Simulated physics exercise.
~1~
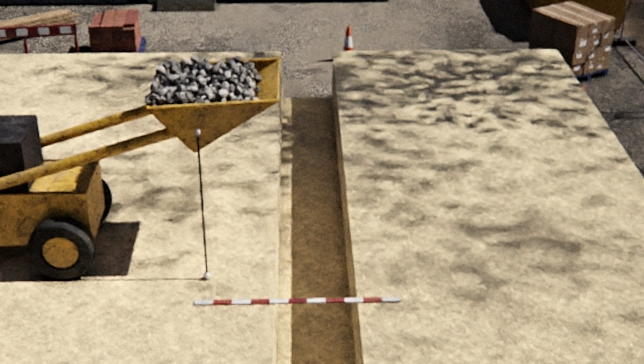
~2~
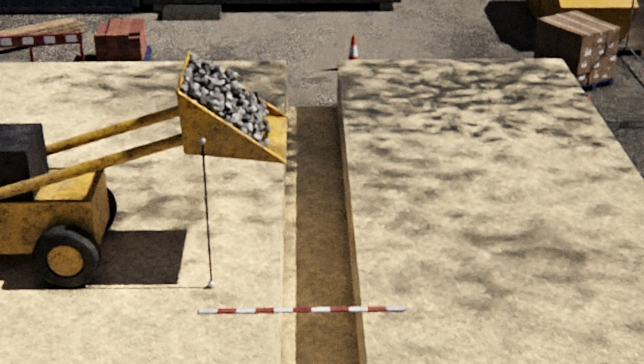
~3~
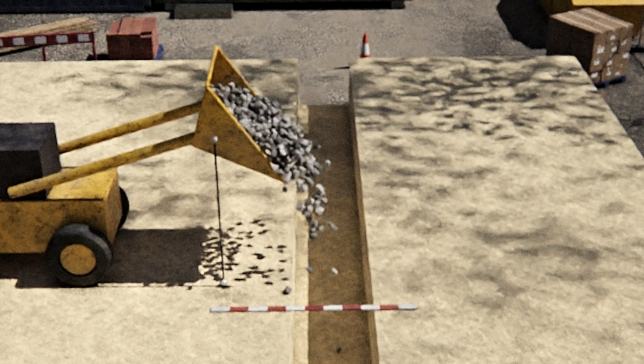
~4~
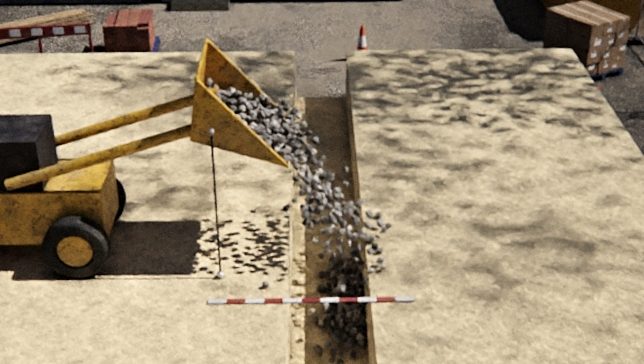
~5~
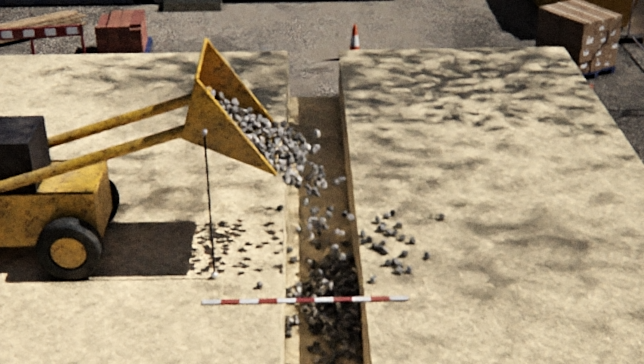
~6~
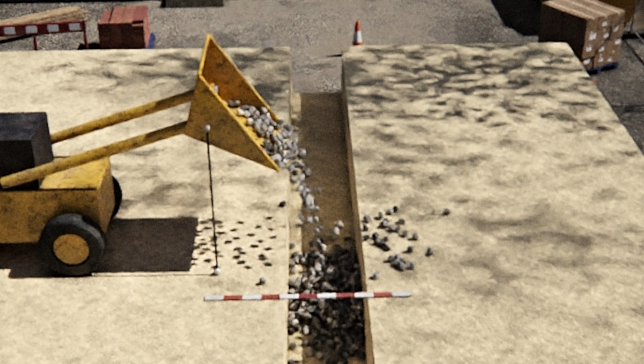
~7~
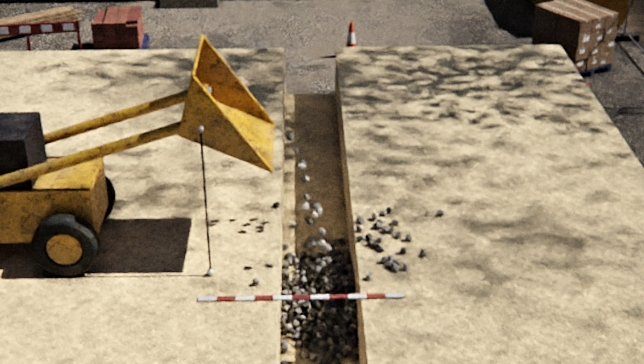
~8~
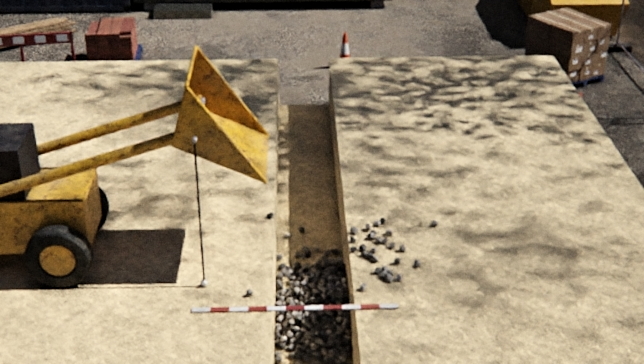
On a sandy site, a yellow loader tips grey stones, most landing in a trench.
